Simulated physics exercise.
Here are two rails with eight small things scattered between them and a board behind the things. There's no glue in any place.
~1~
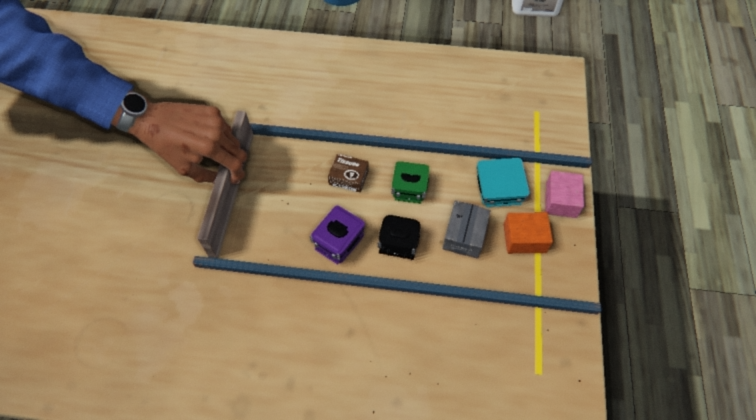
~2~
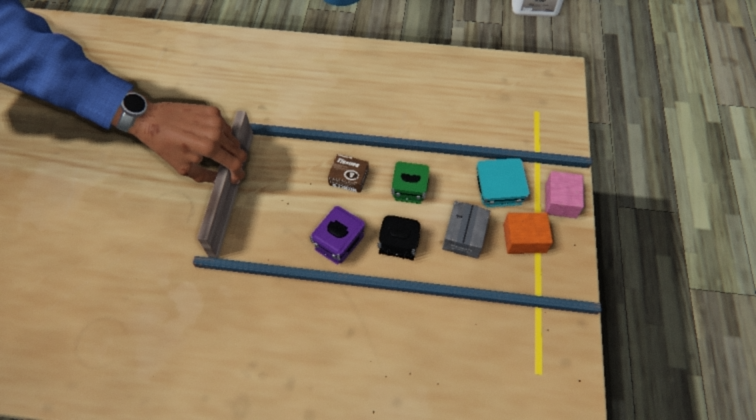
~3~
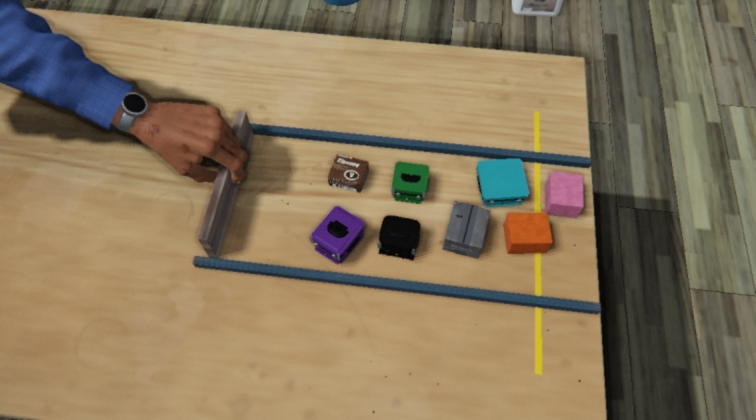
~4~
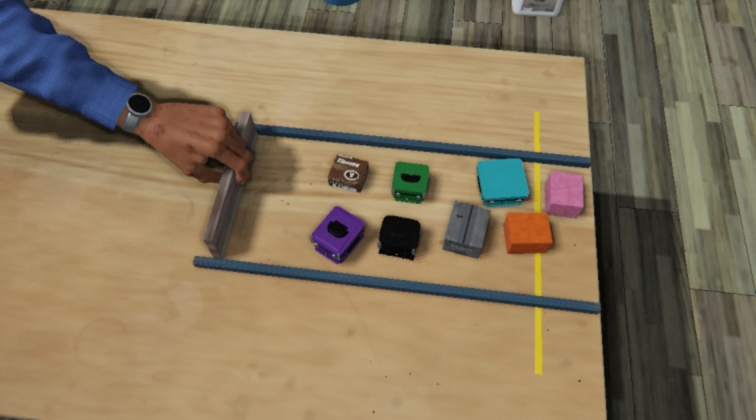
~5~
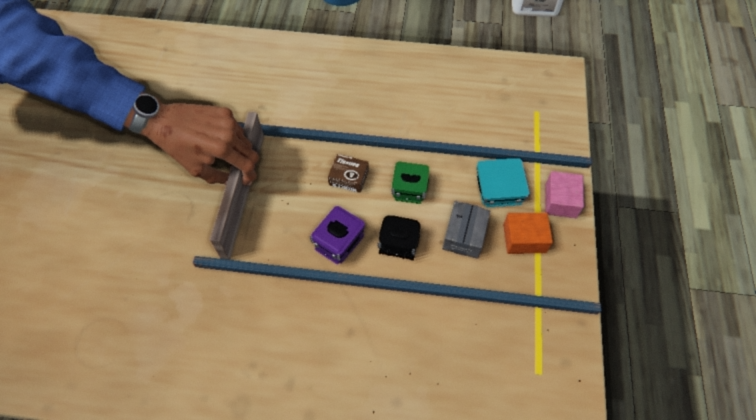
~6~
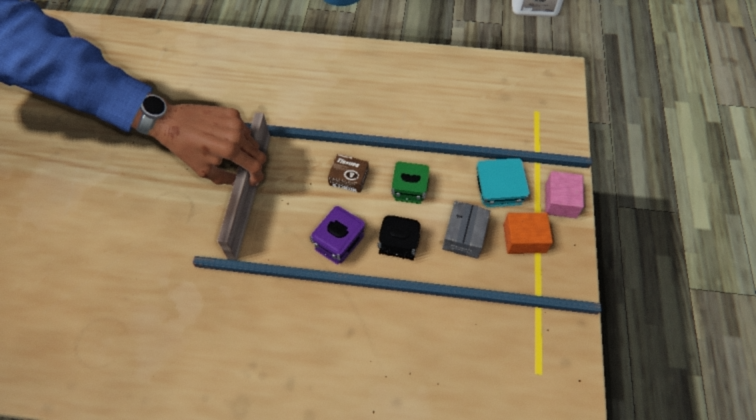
A hand in a blue sleeve with a watch grips an upright board on a light wooden table, seen from above at an angle. Between two blue rails sit brown, green, turquoise and pink things above purple, black, grey and orange ones, with a yellow line near the right edge. The hand slides the board slightly rightward, while the things and the camera stay still.
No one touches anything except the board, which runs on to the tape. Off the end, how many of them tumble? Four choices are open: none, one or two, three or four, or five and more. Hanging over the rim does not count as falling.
The count that falls off is between three and four.
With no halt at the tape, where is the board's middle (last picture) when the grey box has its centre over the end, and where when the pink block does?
First it's close to (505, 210), next close to (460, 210).
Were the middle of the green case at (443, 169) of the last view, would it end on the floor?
From there it stays put.
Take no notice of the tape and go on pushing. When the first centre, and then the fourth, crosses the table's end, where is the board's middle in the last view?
Around (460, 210); afterwards around (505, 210).
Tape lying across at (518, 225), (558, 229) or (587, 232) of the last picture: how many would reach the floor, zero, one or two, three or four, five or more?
Results per position - either three or four / 5 or more / five or more.
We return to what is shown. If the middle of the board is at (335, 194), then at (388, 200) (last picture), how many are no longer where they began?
Tally: 2; 5.
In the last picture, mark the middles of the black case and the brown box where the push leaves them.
For the black case it's (596, 257), and for the brown box it's (556, 194).
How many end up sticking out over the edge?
The number would be 2.
Early on, none off yet; pink block at rest near (564, 195); orange block at rest near (527, 233); turquoise case at rest near (501, 183).
Finally, the number that fall off is three or four; lost, grey box, turquoise case, orange block and pink block.
